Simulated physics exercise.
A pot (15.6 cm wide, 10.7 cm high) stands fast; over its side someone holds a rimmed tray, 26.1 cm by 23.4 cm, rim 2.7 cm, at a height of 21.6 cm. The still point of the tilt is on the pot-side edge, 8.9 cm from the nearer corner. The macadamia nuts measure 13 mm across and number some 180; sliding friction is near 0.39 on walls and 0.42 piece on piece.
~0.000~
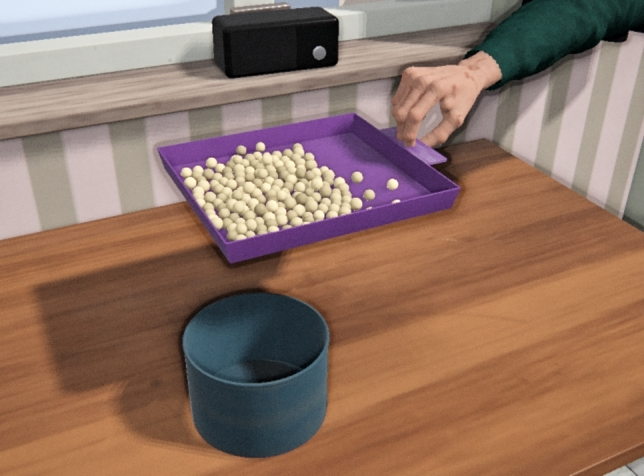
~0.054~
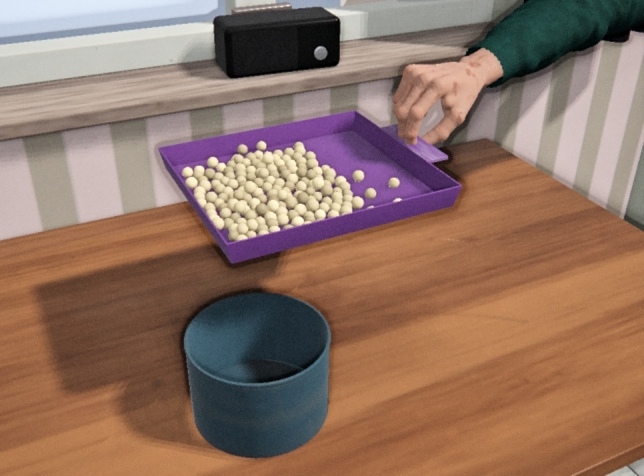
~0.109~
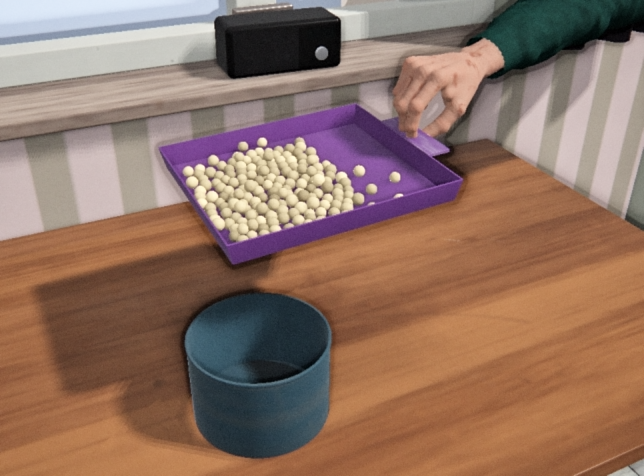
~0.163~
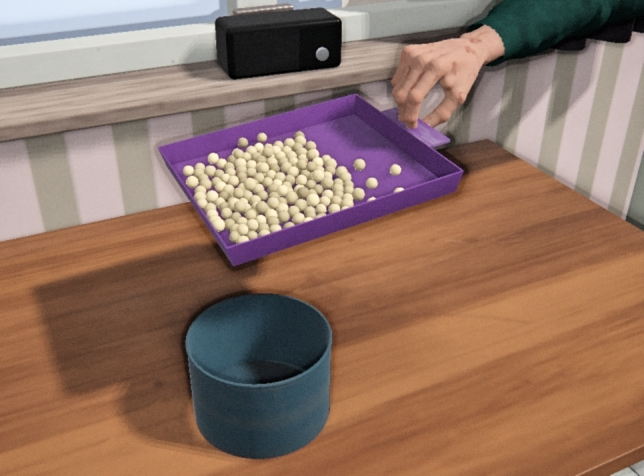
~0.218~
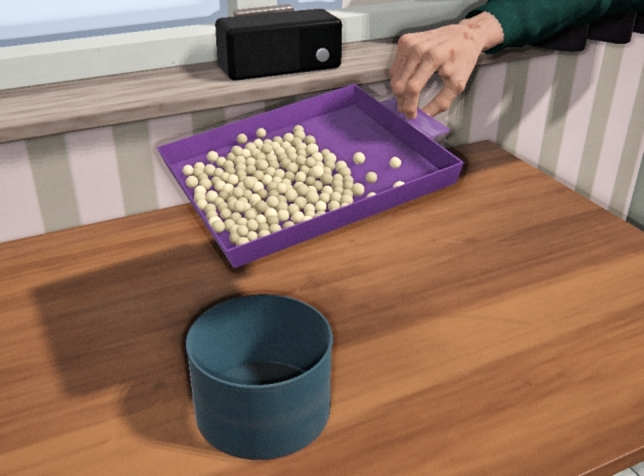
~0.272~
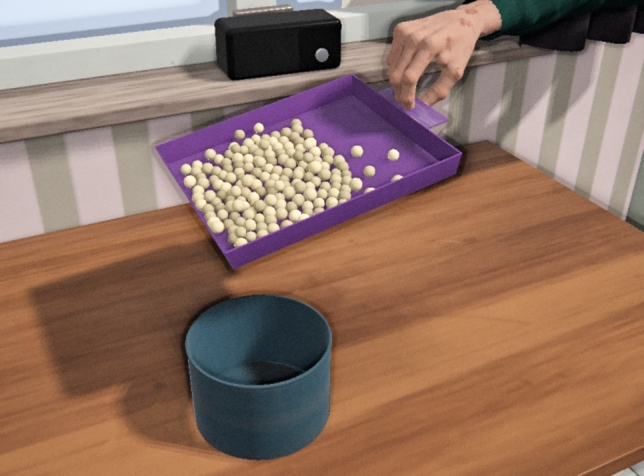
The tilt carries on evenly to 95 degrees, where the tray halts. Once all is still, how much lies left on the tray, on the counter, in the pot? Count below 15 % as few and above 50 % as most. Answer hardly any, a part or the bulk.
Left on the tray: Hardly any; on the counter: The bulk; in the pot: A part.
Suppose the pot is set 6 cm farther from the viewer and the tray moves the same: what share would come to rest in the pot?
Then about 5 per cent.
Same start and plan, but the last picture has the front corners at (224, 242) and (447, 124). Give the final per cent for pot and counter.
Pot 0, counter 100.
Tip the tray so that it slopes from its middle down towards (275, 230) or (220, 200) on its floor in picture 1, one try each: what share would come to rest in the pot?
About 95 and 0 per cent.
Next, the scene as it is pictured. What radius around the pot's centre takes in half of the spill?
Some 22 cm.
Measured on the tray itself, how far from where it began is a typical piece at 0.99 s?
About 2 cm.
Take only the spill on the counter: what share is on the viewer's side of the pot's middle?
Some 40 per cent.
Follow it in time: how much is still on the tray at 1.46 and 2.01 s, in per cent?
In turn: 100, 10.
After 0.99 s, tilt 51 degrees; the tray holds 100 %, the pot 0 %.
Then, at 1.46 s, tilt 76 degrees; the tray holds 100 %, the pot 0 %.
Then, at 2.01 s, tilt 95 degrees; the tray holds 10 %, the pot 20 %.
At rest (3.3 s), tray 0 %, counter 75 %, pot 25 %.
